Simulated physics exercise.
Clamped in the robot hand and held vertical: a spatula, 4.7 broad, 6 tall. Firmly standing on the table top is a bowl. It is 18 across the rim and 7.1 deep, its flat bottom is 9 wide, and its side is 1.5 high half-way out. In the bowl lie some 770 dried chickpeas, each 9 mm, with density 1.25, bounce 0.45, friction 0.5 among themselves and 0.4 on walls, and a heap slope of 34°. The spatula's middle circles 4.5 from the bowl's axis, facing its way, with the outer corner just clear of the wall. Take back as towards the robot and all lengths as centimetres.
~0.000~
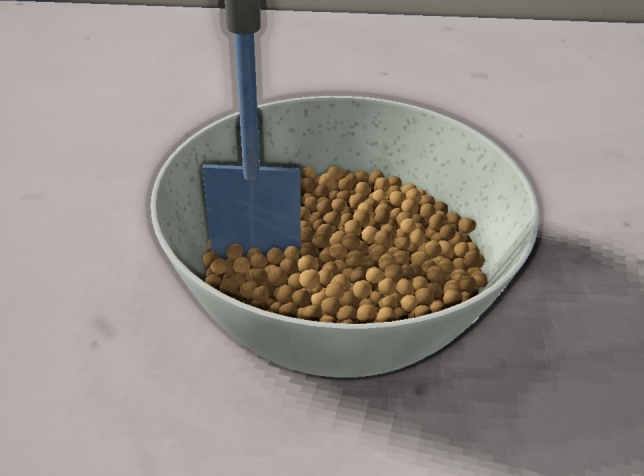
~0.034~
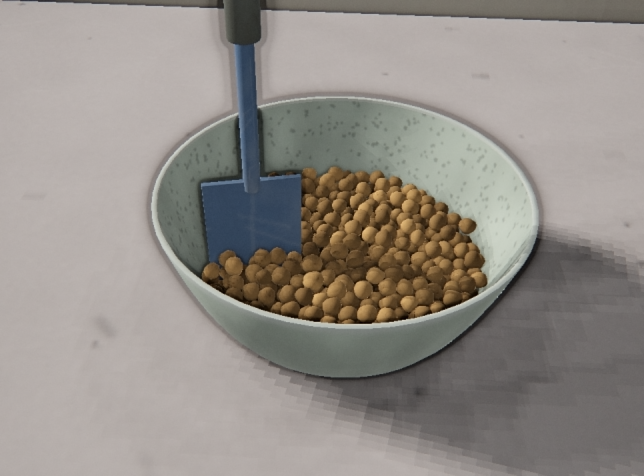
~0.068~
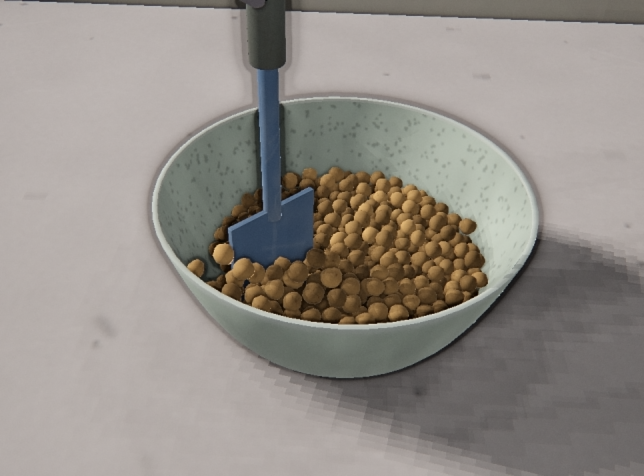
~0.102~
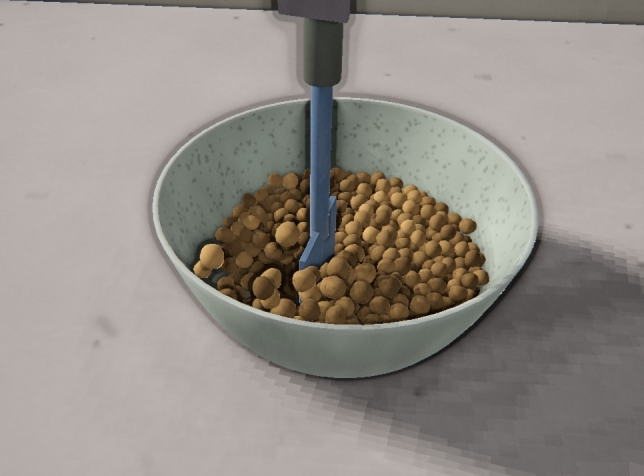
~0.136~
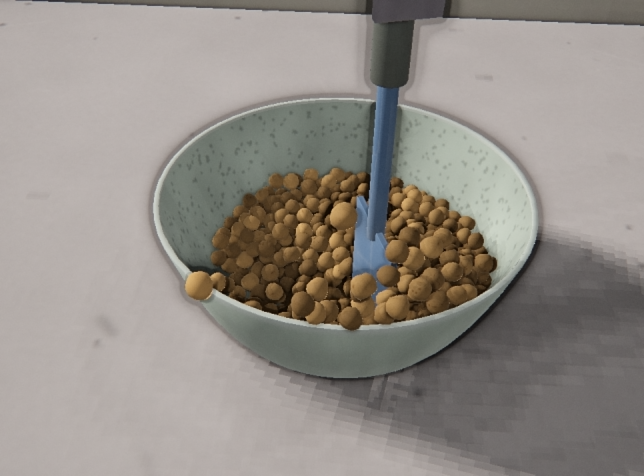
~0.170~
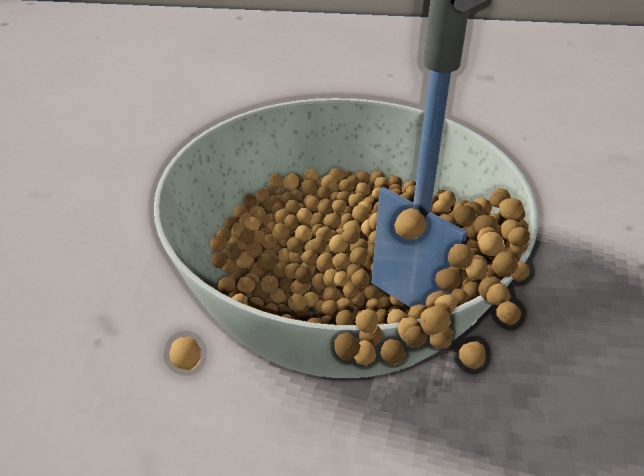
A robot hand sweeps a blue spatula rightward through a bowl of chickpeas, knocking some out.
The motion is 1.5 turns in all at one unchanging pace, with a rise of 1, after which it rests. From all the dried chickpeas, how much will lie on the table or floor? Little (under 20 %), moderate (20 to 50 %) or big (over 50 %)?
Moderate.
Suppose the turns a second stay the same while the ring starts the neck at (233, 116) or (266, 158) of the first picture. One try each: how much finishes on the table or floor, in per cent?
Around 10 per cent on the first try, around 25 per cent on the second.
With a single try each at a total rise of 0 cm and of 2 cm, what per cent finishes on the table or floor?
Roughly 40 and 20 per cent.
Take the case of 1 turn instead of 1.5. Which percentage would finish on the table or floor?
Roughly 25 percent would end up there.
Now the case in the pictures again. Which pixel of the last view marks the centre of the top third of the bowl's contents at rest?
I'd put it at about (391, 245).
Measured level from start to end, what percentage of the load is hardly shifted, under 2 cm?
Something close to 30 percent, I'd say.
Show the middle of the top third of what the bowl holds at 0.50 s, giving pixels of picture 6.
About (350, 309).
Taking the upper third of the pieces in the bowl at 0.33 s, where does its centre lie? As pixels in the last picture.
Around pixel (283, 167).
After 0.33 s, 293° round, highest piece 11 above the table; 649 in the bowl, 39 on the table or floor, 79 in flight or on the tool.
After 0.50 s, 85° round, highest piece 11 above the table; 572 in the bowl, 152 on the table or floor, 43 in flight or on the tool.
After 0.78 s, 180° round, highest piece 6 above the table; 546 in the bowl, 221 on the table or floor.
After 1.48 s, 180° round, highest piece 6 above the table; 546 in the bowl, 221 on the table or floor.
In the end, 546 in the bowl, 221 on the table or floor. That is 29 % on the table or floor.
